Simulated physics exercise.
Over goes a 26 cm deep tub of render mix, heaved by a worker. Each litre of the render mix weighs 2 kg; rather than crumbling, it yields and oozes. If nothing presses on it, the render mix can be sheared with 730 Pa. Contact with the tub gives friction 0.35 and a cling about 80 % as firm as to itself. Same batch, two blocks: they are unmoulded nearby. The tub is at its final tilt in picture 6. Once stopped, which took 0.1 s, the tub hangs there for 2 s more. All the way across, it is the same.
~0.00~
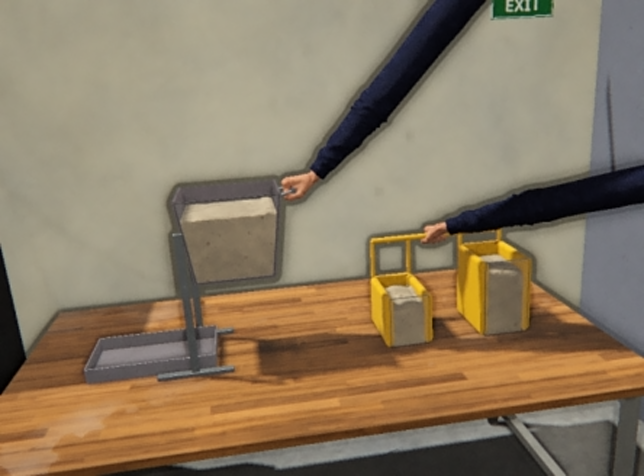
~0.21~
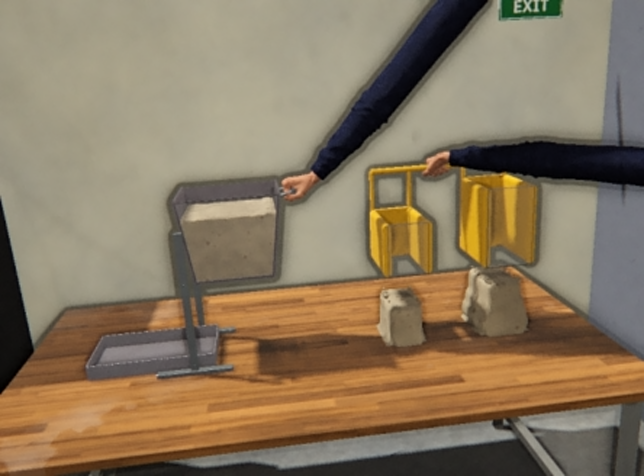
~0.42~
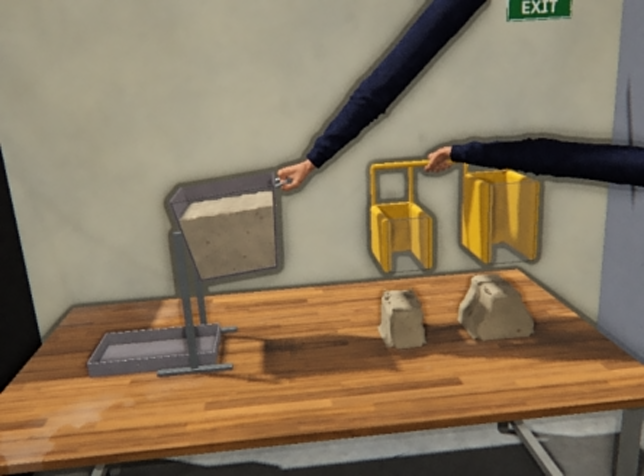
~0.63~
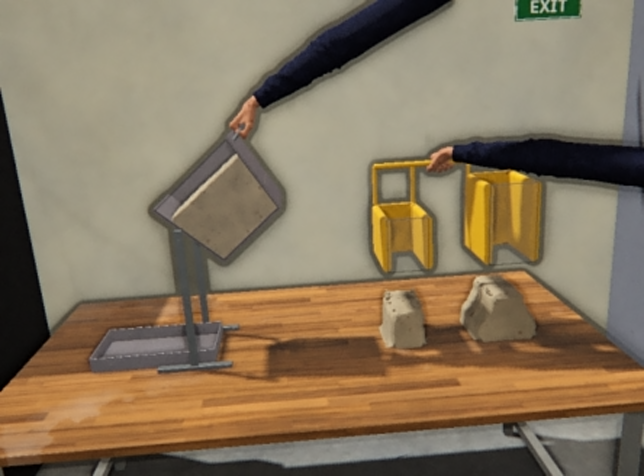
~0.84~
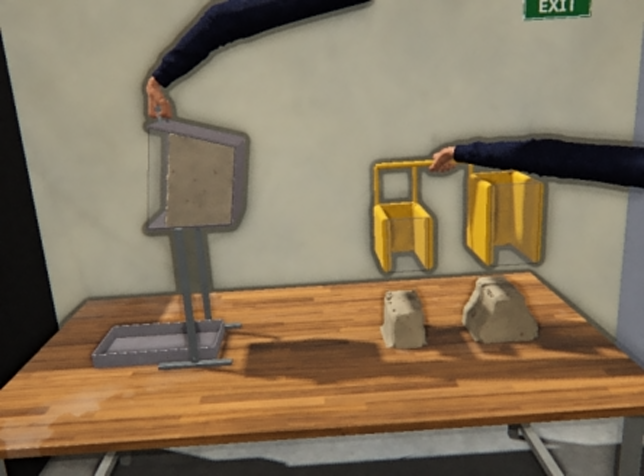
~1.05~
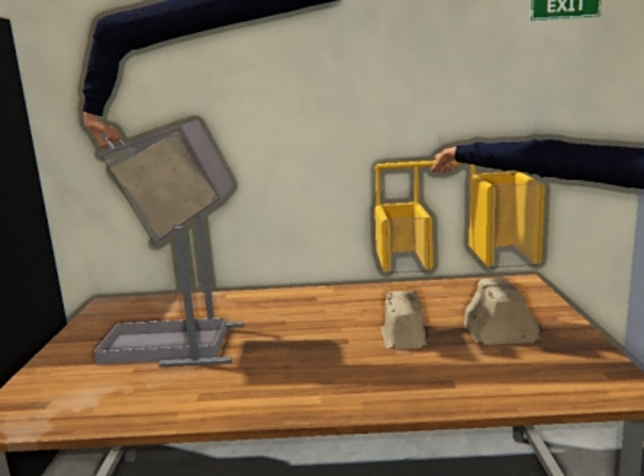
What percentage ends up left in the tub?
About 0 %.
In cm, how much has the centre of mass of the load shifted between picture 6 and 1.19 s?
Around 14 centimetres.
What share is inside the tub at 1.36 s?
Near 7 %.
By 1.19 s, the tub is at 113 degrees and holds 48 %.
By 1.36 s, the tub is at 113 degrees and holds 7 %.
By 1.53 s, the tub is at 113 degrees and holds 0 %.
By 1.70 s, the tub is at 113 degrees and holds 0 %.
By 3.05 s, at the end, the tub is at 113 degrees and holds 0 %.
